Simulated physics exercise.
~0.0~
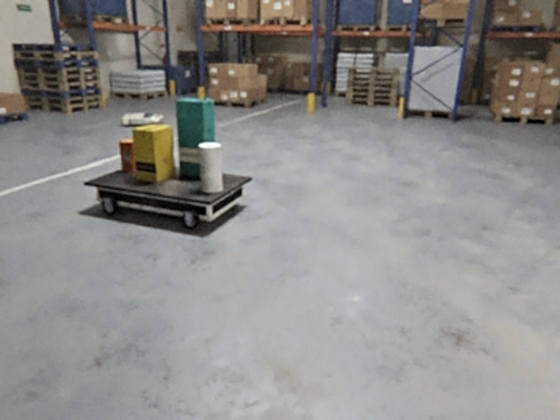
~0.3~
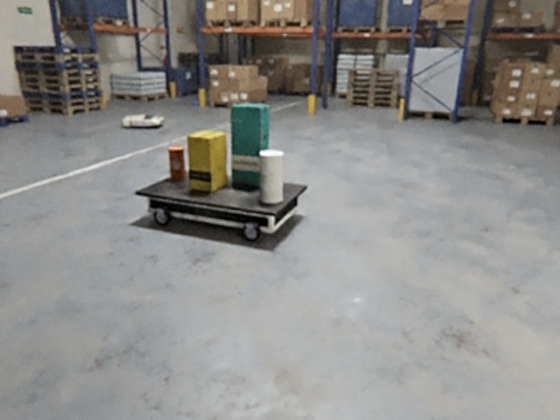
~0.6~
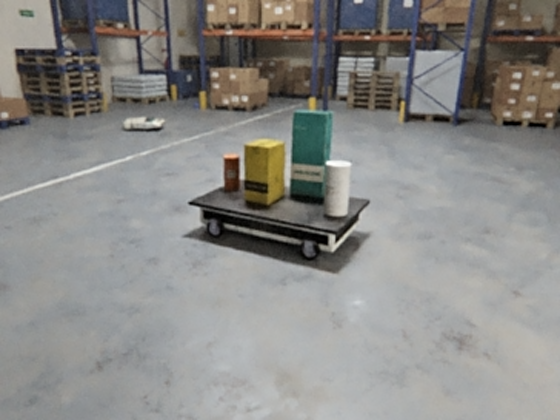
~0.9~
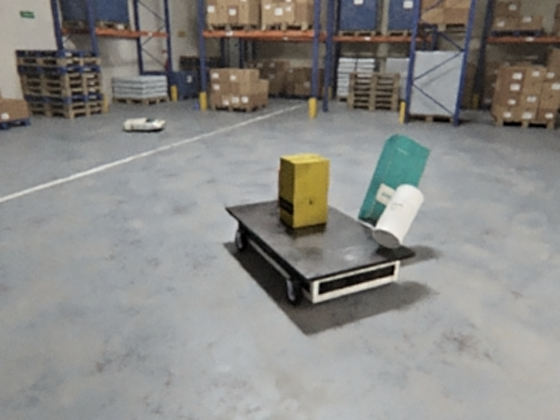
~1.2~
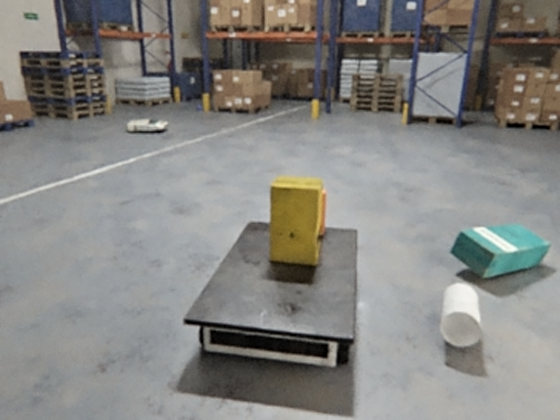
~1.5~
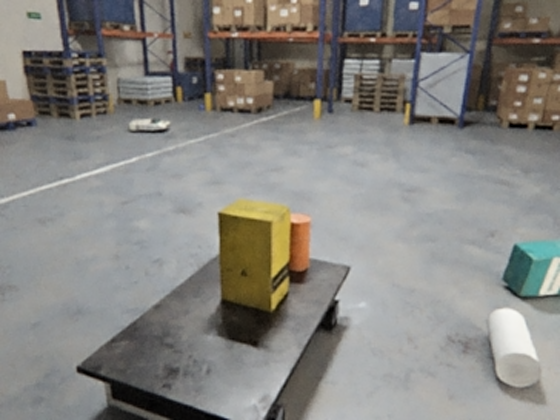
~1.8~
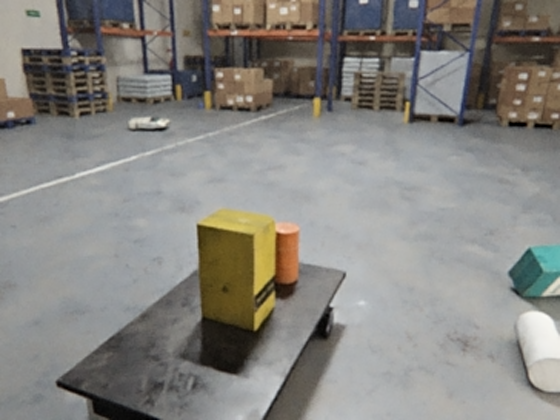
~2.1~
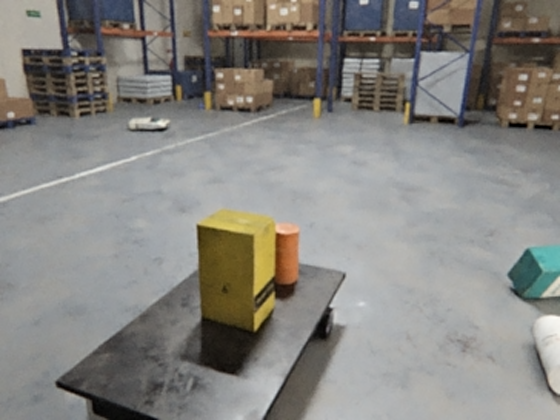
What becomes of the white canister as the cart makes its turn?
It does not keep its place on the cart. It tips off the edge during the turn and ends up lying on its side on the floor to the right.
